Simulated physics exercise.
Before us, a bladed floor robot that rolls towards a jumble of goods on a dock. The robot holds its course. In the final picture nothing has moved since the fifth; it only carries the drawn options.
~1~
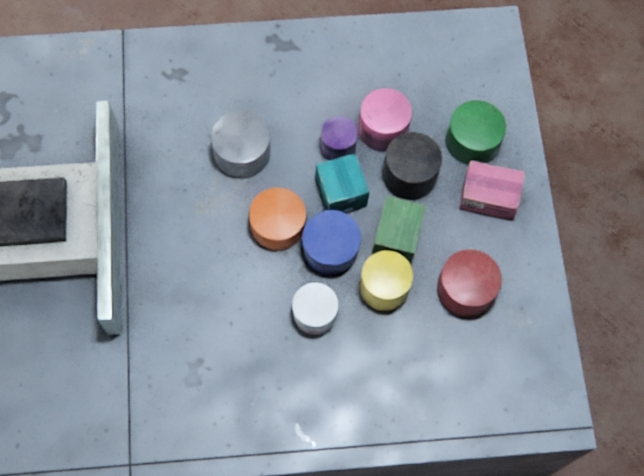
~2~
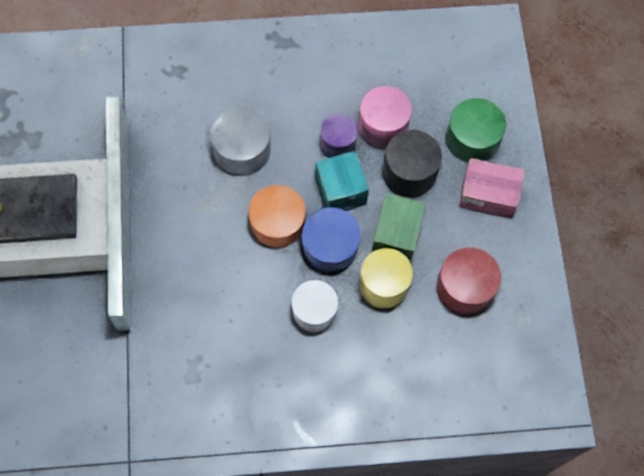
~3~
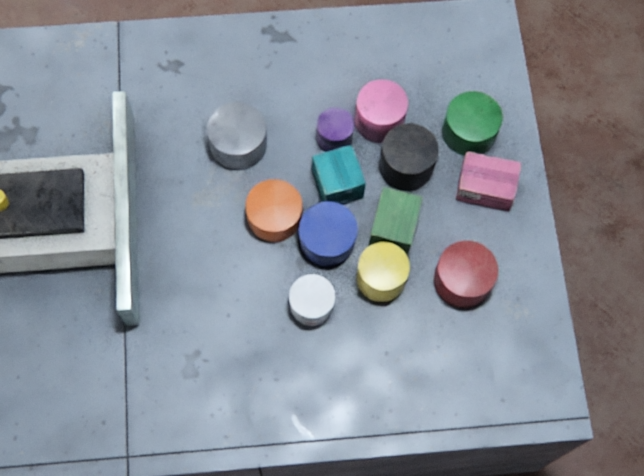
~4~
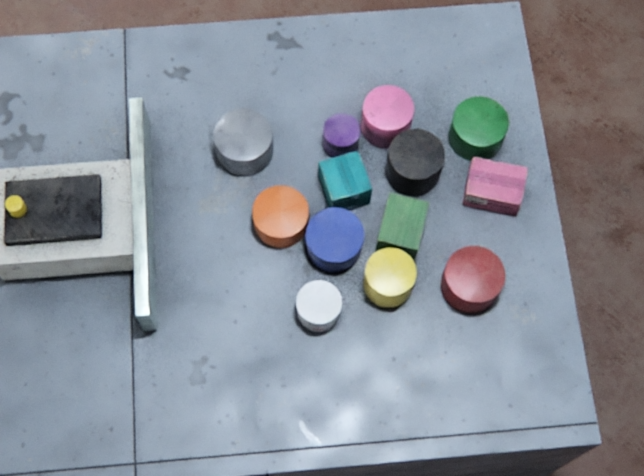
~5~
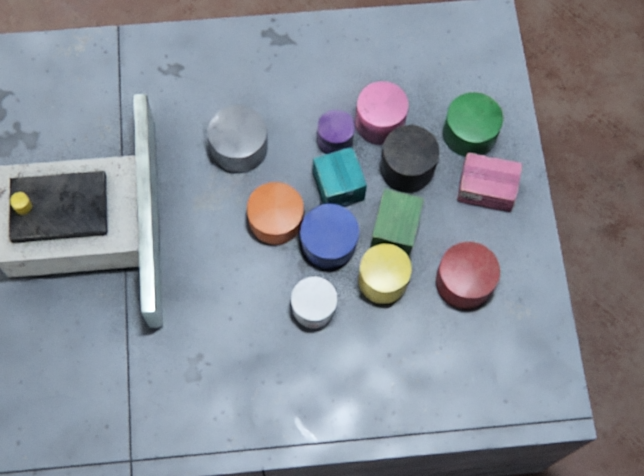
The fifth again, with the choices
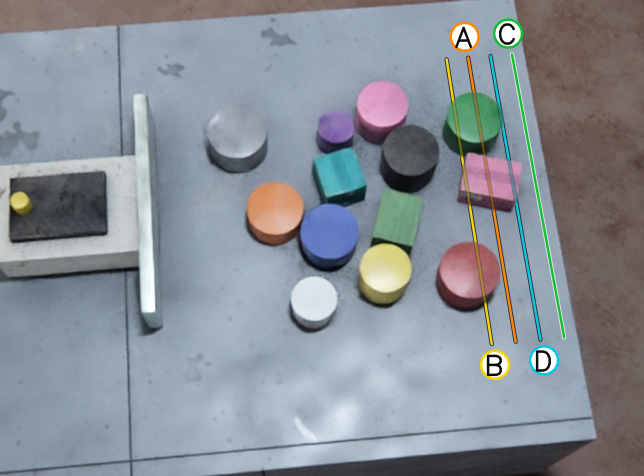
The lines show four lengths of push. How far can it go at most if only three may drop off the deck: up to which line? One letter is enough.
As far as mark B.
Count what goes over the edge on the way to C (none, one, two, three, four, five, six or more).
In all, six or more.
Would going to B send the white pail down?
By then, no.
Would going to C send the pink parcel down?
Yes.
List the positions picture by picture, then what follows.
In the first picture, purple pail (339, 140); yellow canister (386, 281); white pail (315, 309).
In the second picture, robot (35, 207); blue pail (331, 241).
In the third picture, robot (42, 202); green canister (472, 124).
In the fourth picture, robot (61, 208); orange canister (280, 216).
In the fifth picture, robot (66, 205); green crate (397, 222); grey canister (239, 139); pink parcel (489, 183).
On the marked copy, A at (491, 192); B at (468, 194); C at (537, 188); D at (514, 190).
With B. Early on, robot (186, 195); grey canister (294, 135); purple pail (341, 133).
Further on, robot (303, 186); green canister (513, 99); pink parcel (513, 187).
At the end, robot (395, 178); pink parcel over the edge; black canister over the edge; three fallen.
As for the rest, A drops six; C drops eleven; D drops six.
